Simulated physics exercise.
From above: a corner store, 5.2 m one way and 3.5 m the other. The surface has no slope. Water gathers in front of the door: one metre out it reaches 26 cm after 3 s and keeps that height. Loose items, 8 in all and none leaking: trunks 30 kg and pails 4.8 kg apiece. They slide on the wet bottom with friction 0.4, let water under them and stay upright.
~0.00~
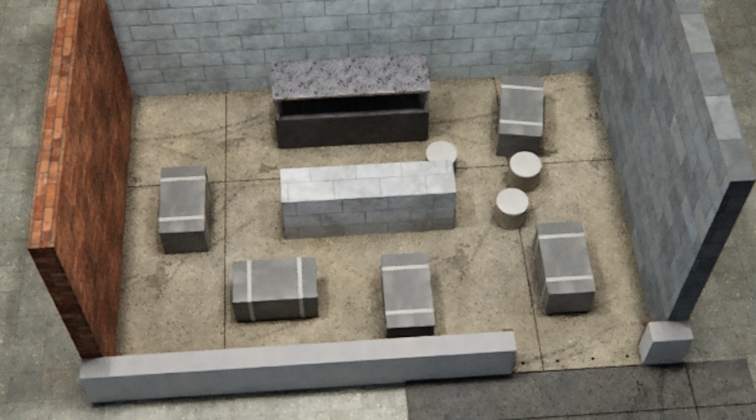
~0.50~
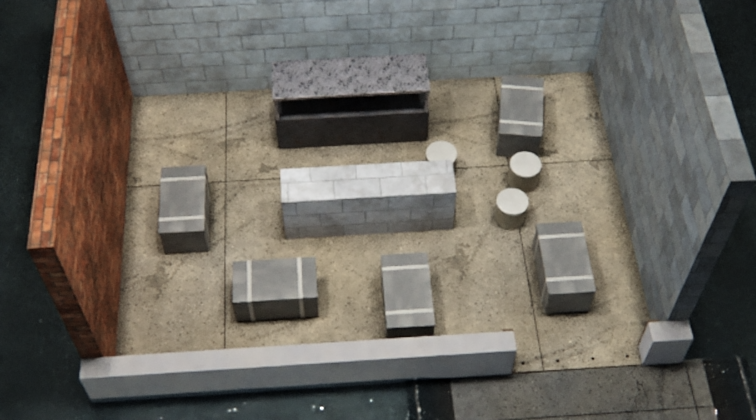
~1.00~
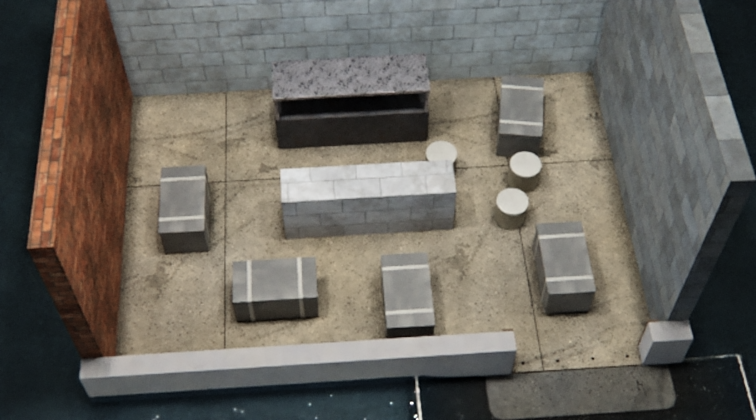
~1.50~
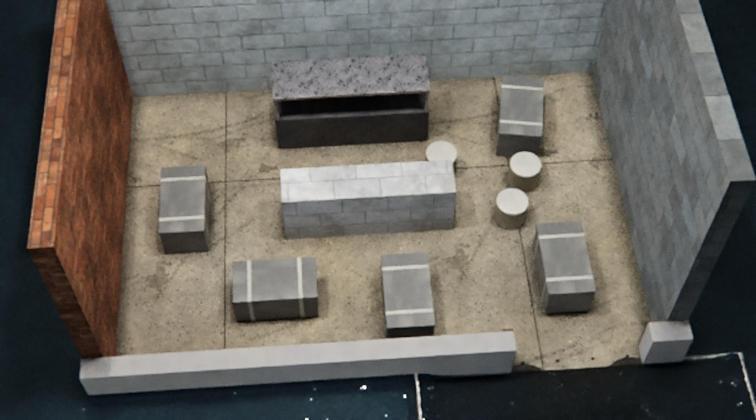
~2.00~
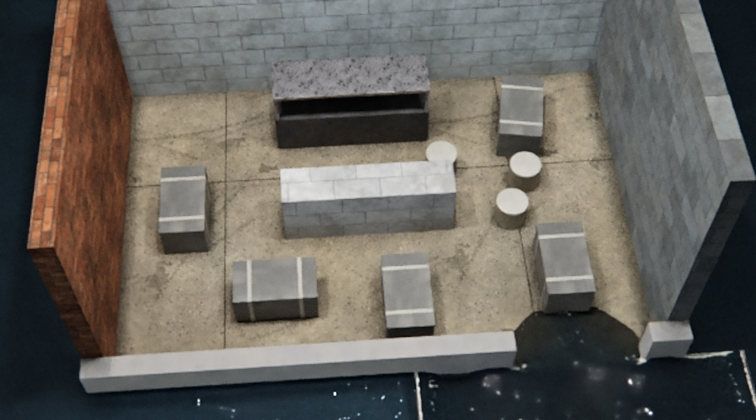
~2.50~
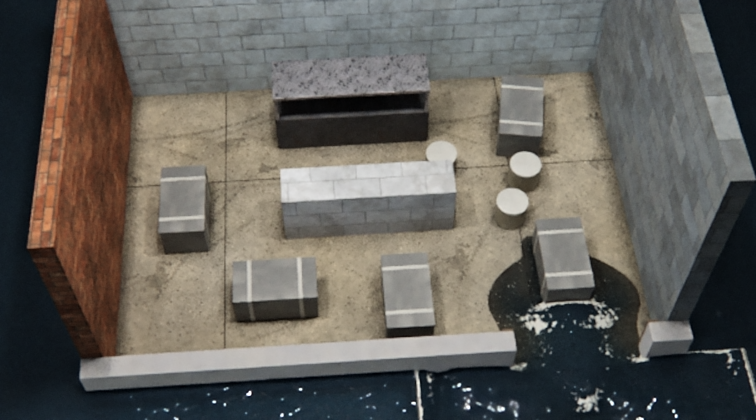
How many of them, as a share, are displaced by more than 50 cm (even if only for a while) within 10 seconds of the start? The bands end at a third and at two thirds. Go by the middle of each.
It is from one to two thirds.
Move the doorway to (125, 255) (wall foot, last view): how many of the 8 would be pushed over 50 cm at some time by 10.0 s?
In that case 8 of them.
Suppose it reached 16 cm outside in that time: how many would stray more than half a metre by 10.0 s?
In that case 1 of them.
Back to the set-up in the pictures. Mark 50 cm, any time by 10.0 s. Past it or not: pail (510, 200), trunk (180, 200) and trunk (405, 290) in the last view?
In turn: More, short of it, under.
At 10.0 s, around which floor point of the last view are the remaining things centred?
Around (293, 201).
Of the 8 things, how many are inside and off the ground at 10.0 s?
6 of them.
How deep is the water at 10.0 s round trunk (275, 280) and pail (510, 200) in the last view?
About 6 and 18 cm.
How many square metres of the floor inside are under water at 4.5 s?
Roughly 8.0 m2.
After 3.5 s 1 of 8 are over 50 cm from their spots; 0 afloat.
After 4.5 s 2 of 8 are over 50 cm from their spots; 0 afloat.
After 7.0 s 5 of 8 are over 50 cm from their spots; 3 afloat.
After 10.0 s 5 of 8 are over 50 cm from their spots, and 5 have been at some point; 6 afloat.
